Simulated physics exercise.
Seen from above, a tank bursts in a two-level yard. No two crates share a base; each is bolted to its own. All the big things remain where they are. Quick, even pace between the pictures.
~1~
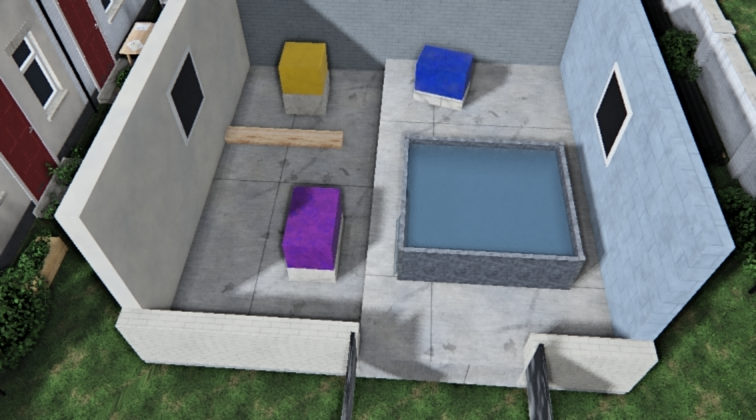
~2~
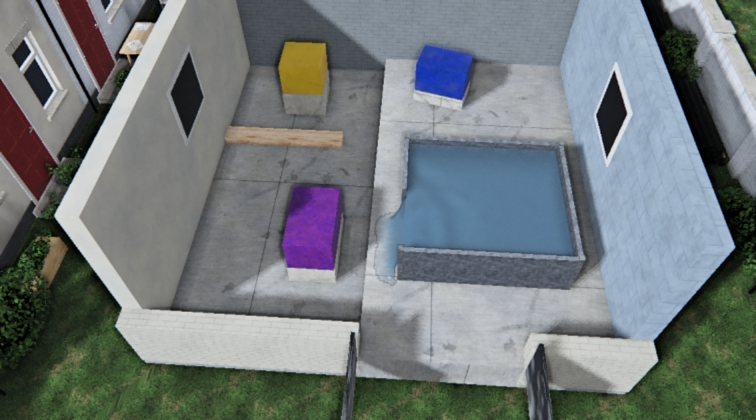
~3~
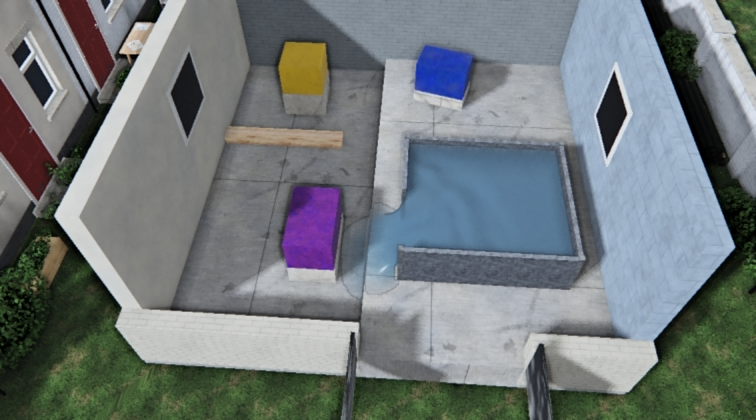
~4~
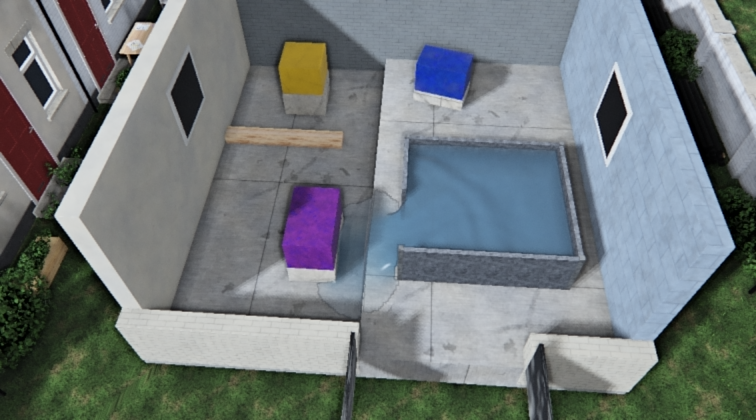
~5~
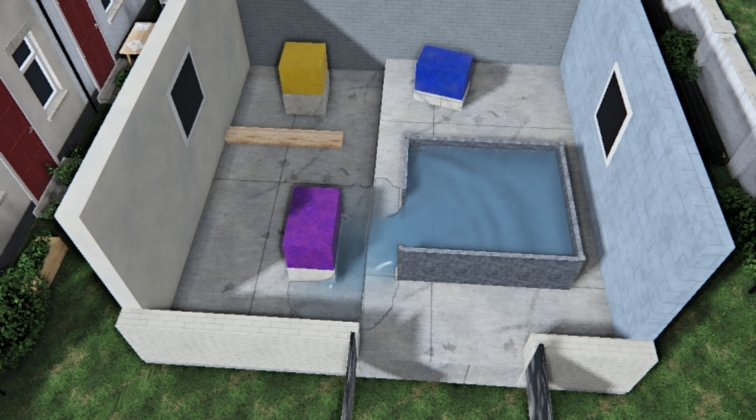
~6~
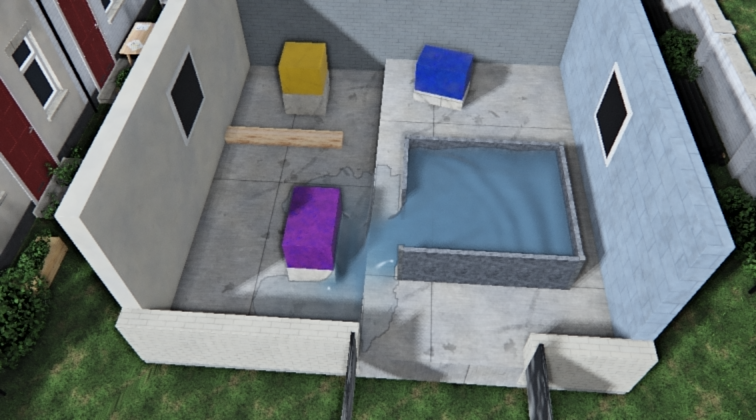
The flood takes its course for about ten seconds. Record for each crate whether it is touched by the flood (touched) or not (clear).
Record: Purple crate touched, blue crate clear, yellow crate clear.
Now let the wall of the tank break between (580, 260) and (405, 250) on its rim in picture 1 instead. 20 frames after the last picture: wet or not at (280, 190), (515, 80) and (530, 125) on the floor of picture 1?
Point by point: Unwetted, drenched, drenched.
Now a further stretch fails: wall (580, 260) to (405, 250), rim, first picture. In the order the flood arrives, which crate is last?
It's the one in yellow.
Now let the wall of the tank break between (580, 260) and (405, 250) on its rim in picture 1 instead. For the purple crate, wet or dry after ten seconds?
After ten seconds, the purple crate is still clear.
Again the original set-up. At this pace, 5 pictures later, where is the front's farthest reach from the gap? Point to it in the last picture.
At about (163, 336).
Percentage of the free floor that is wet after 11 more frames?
My estimate is near 35 per cent.
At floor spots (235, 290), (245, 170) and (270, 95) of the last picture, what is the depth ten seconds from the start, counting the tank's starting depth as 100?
In the order asked, some 25, 30 and 25 in a hundred.
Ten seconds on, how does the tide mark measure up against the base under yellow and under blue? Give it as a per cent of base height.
About 40 and 0 per cent.
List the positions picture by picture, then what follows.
The water tank at (486, 197) is whole and still, in the first picture.
The front is at (392, 217), out from the gap at (404, 237), in the second picture.
Water pours out at (404, 239) and has run to (356, 227), in the third picture.
The front is at a hidden place, out from the gap at (404, 240), in the fourth picture.
The front is at (298, 303), out from the gap at (404, 240), in the fifth picture.
Water pours out at (404, 240) and has run to (263, 300), in the sixth picture.
A moment on, water covers 20 % of the floor; the purple crate water round its plinth, the blue crate not reached, the yellow crate not reached.
Next, water covers 35 % of the floor; the purple crate water round its plinth, the blue crate not reached, the yellow crate water round its plinth.
Then, water covers 50 % of the floor; the purple crate water round its plinth, the blue crate not reached, the yellow crate water round its plinth.
Later, water covers 55 % of the floor; the purple crate water round its plinth, the blue crate not reached, the yellow crate water round its plinth.
In the end, water covers 55 % of the floor; the purple crate was topped, the blue crate stayed above the water, the yellow crate stayed above the water.
